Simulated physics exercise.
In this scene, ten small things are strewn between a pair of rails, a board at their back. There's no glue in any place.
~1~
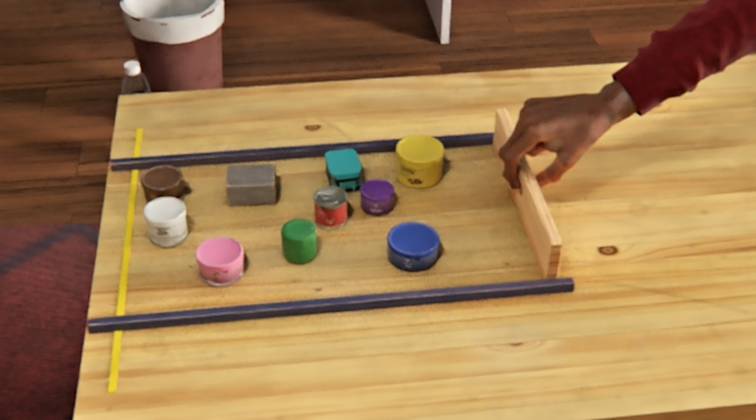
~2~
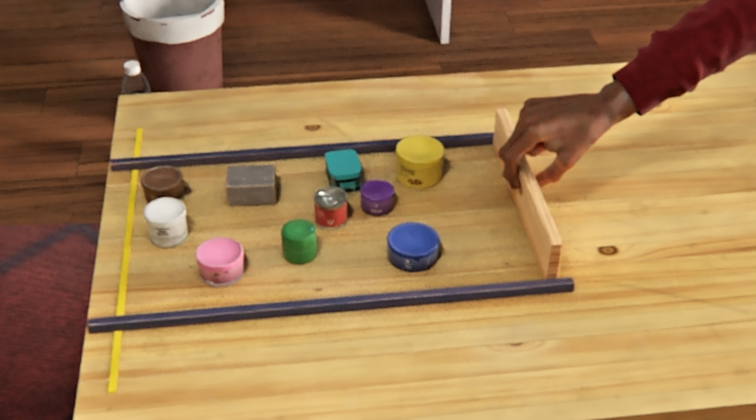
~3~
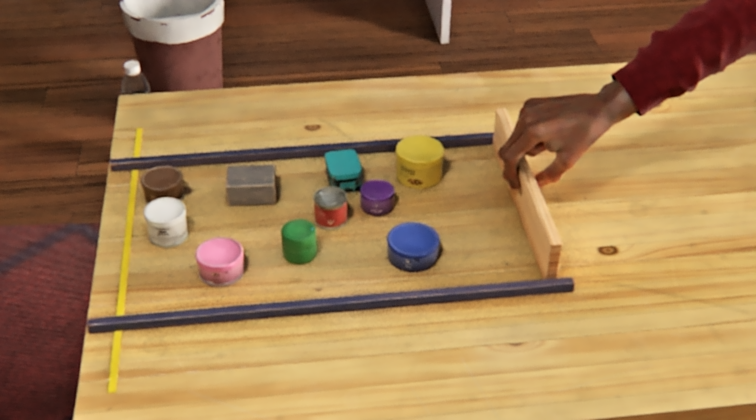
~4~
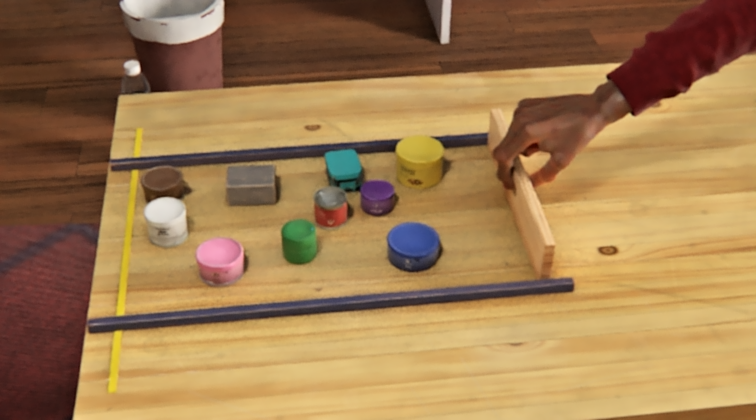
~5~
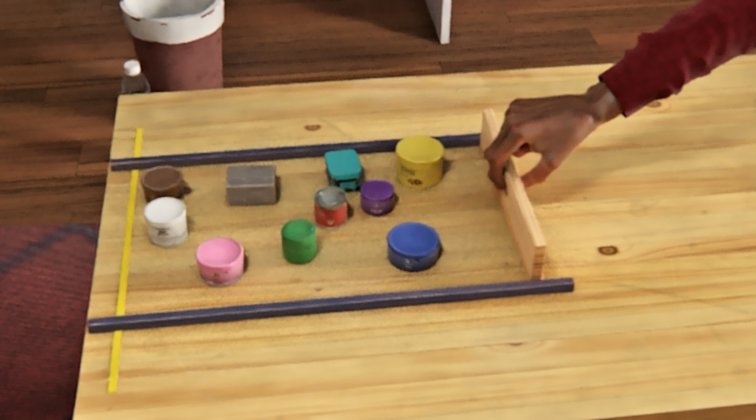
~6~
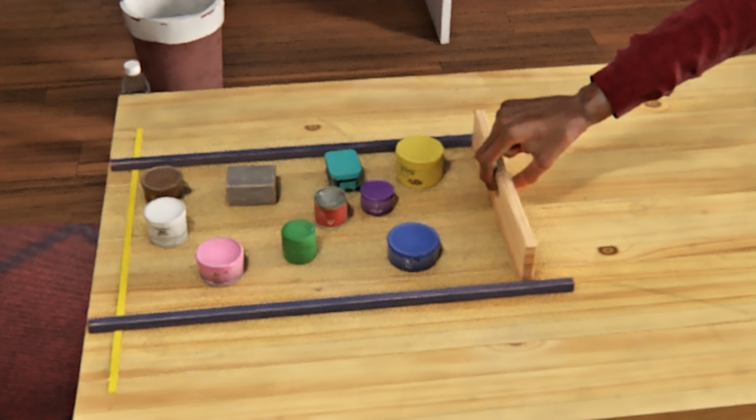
A dark-skinned hand in a deep red sleeve grips an upright wooden board at the right of a pale wooden tabletop, seen from above at an angle. Between two dark rails sit brown, white and pink containers and a grey block towards a yellow strip at left, with green, red, teal, purple, blue and yellow ones nearer the board. The hand first holds still, then slides the board slightly left, while the small things and the view stay put.
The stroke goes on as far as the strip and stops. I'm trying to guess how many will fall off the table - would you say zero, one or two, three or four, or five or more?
I would say five or more.
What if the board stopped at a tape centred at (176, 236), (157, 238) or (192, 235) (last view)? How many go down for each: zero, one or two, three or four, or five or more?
First either one or two, next three or four, finally either one or two.
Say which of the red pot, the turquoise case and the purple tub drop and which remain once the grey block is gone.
The red pot stays on, the turquoise case drops off, the purple tub remains up.
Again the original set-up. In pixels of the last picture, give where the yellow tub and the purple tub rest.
About (108, 173), and about (113, 206).
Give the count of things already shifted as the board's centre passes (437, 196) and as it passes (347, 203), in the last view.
First position 1; second position 7.
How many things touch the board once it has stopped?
That makes 5.
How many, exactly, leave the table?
The figure is 5, exactly.
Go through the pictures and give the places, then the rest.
In the first frame, brown tin (163, 187); white pot (167, 222); pink tin (220, 262); board (524, 189); tape (128, 240).
In the second frame, white pot (167, 223); red pot (331, 209).
In the third frame, pink tin (220, 262); blue tub (413, 247).
In the fourth frame, brown tin (163, 187); purple tub (377, 198).
In the fifth frame, white pot (167, 223); grey block (252, 185).
In the sixth frame, brown tin (163, 187); white pot (167, 223); pink tin (220, 262); board (502, 191); tape (128, 240).
A little later, none off yet; brown tin at rest near (163, 187); white pot at rest near (167, 223); pink tin at rest near (220, 262).
When it is over, the number that fall off is five or more; down, turquoise case, grey block, pink tin, white pot and brown tin.
